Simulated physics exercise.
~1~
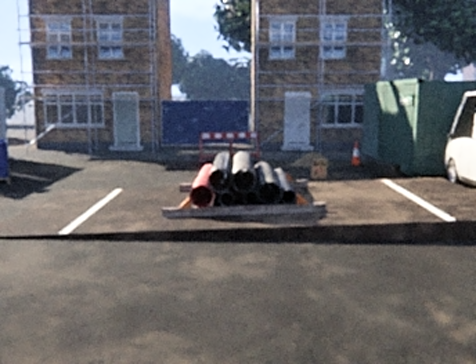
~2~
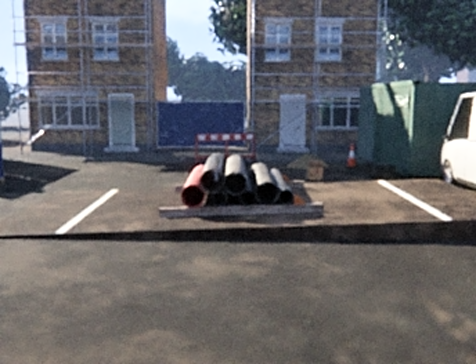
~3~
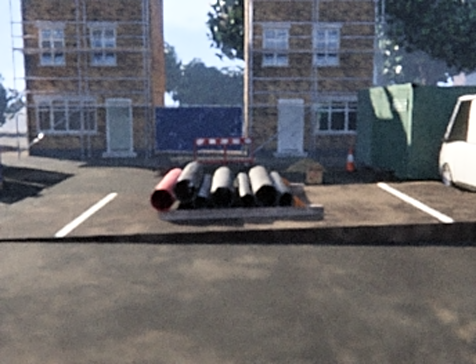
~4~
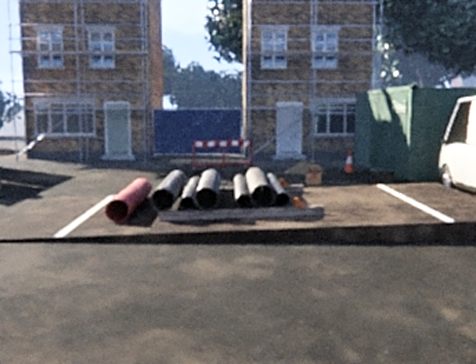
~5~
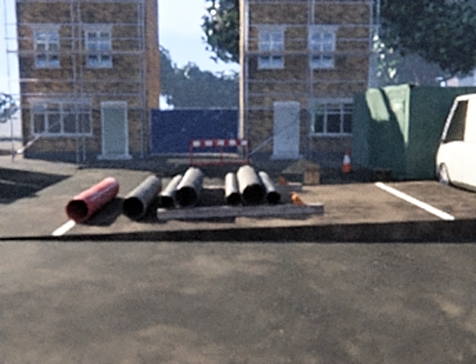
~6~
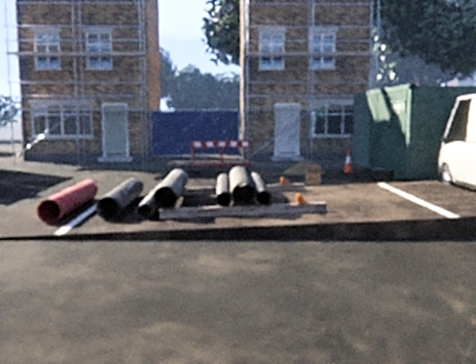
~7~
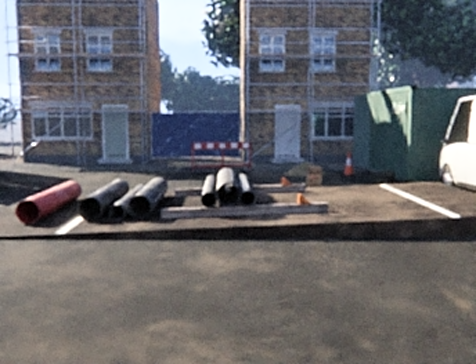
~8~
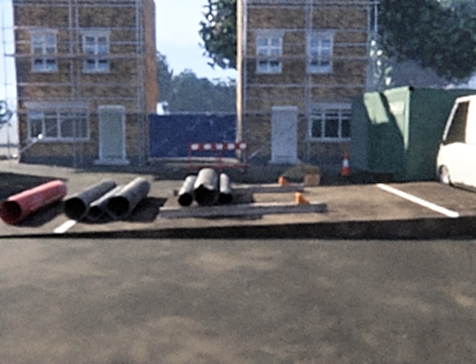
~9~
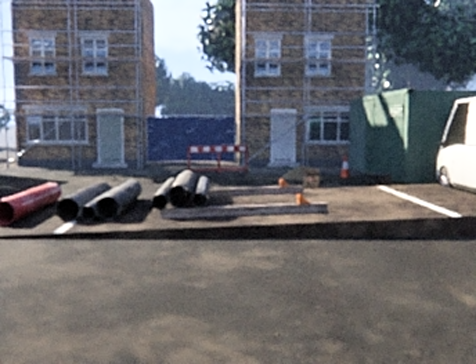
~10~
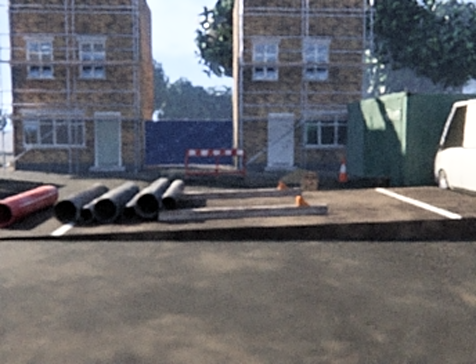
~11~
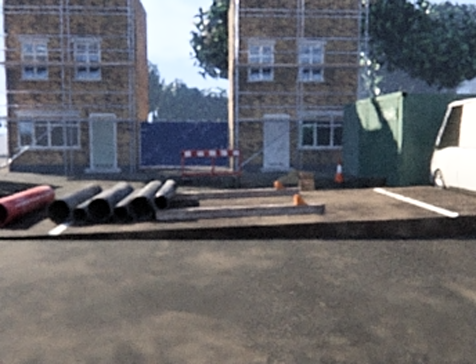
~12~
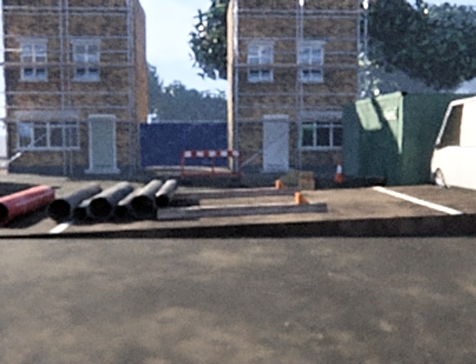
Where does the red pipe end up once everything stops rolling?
The red pipe comes to rest past the white line on the left, farther out than all the dark pipes.
The clip opens on a stack of hollow pipes, one of them red, resting on low bearers between two white lines, with brick houses behind and a pale vehicle at the right. The stack sags and spreads into a row, and the red pipe at its left rolls off the bearers. It crosses the left line while the dark pipes follow in a loose string, some lagging behind on the bearers. The last few roll left until the bearers are empty. Finally the pipes settle side by side, the red one farthest left, as the view drifts slightly sideways.
